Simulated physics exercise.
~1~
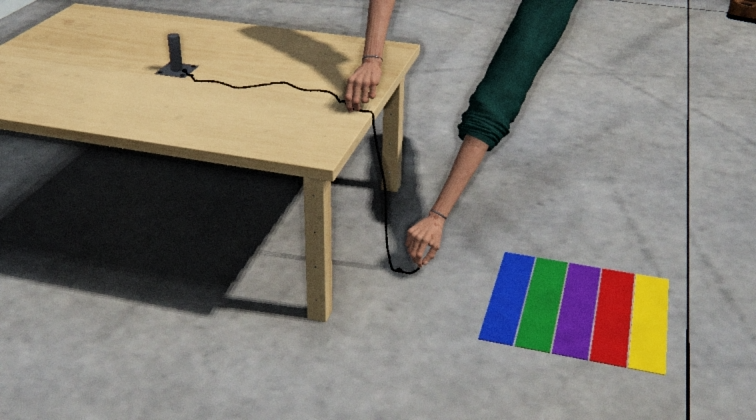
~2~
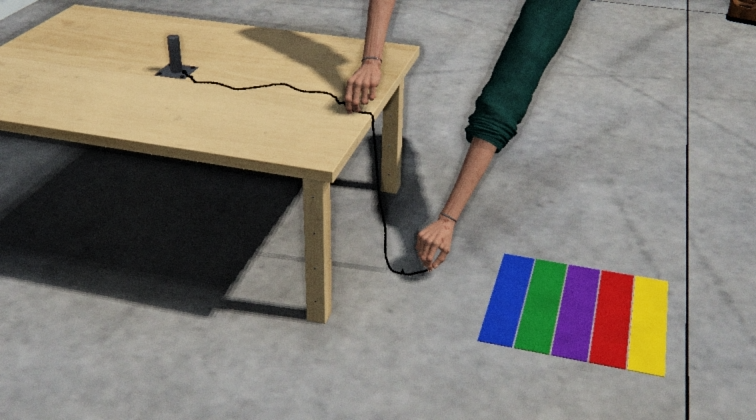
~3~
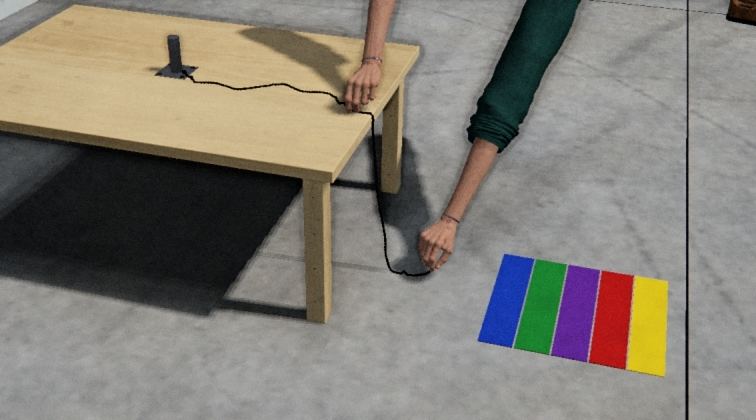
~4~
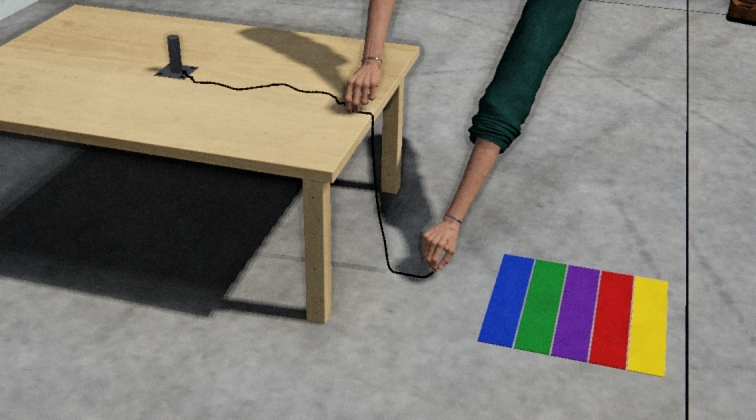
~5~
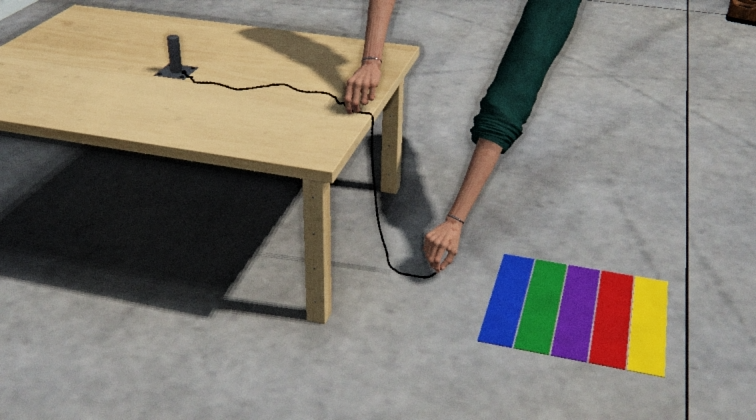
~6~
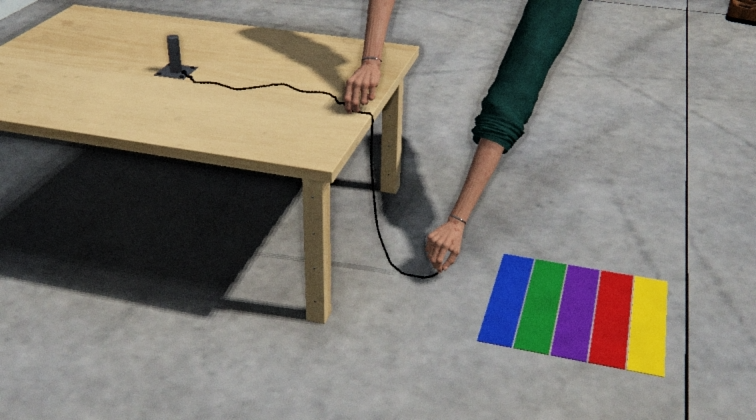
At home, a dark shoelace runs from a post on a wooden bench, pinched by one hand at the edge, down to the floor, where another hand grips its end left of five coloured strips. The lower hand shifts slightly right, drawing the end along, then barely creeps while the upper hand stays still.
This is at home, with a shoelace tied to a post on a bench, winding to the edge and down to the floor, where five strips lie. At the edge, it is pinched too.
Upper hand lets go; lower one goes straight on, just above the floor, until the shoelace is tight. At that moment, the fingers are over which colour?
Over the purple one.
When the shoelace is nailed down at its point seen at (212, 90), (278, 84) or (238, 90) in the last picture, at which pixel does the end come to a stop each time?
Approximately (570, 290), (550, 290) and (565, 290) respectively.
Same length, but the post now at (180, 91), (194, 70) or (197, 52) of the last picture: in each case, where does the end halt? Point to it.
In order, the pixels are (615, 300), (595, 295) and (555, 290).
Early on, end near (505, 280); over blue.
Midway, end near (553, 289); over green.
At the end of the slack, end near (582, 294); over purple. The purple one.
